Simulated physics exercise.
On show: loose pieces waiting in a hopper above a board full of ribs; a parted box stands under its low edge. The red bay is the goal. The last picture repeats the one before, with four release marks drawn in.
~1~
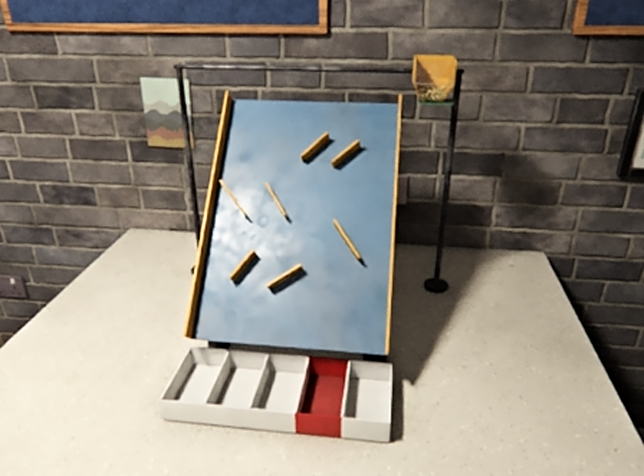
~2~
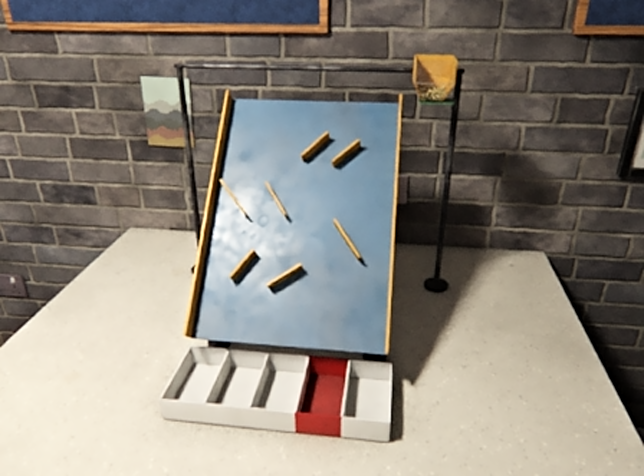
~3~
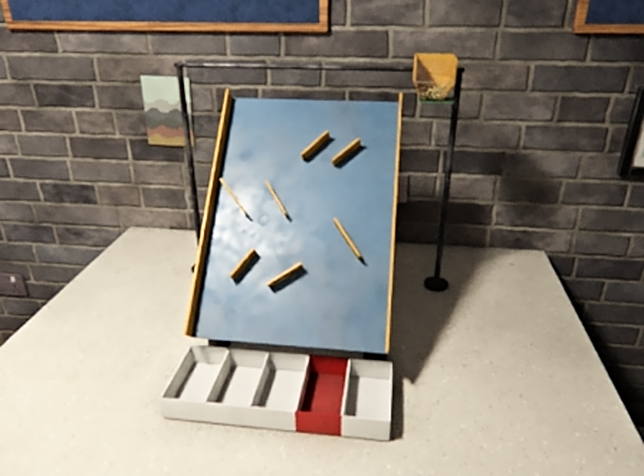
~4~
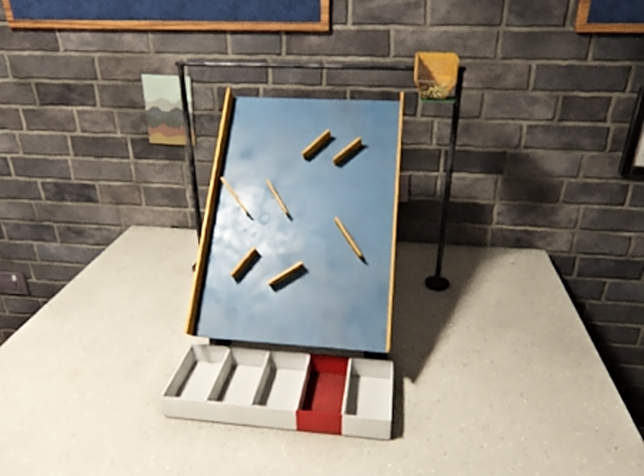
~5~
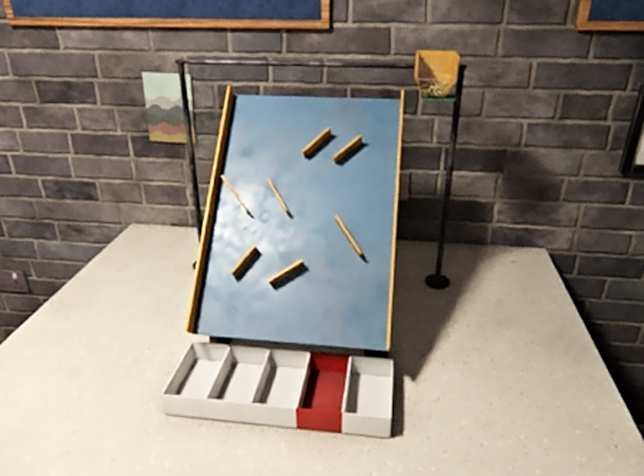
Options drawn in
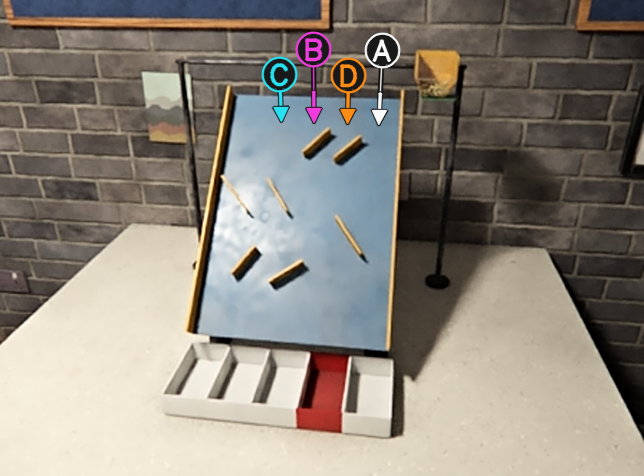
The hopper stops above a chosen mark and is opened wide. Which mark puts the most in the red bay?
The best mark is B.
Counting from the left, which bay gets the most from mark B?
It is the fourth one.
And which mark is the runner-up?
C.
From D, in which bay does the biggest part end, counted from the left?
It is the first one.
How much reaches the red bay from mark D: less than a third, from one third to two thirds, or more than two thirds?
Less than a third.
On the marked copy, mark A meets the board at (379, 119); mark B meets the board at (313, 117); mark C meets the board at (281, 116); mark D meets the board at (347, 118).
If A is chosen, none in the red bay, nearly all in other bays, a small part outside the box.
If B is chosen, about half in the red bay, about half in other bays, a stray few outside the box.
If C is chosen, about a quarter in the red bay, about two thirds in other bays, a small part outside the box.
If D is chosen, a small part in the red bay, most in other bays, a small part outside the box.
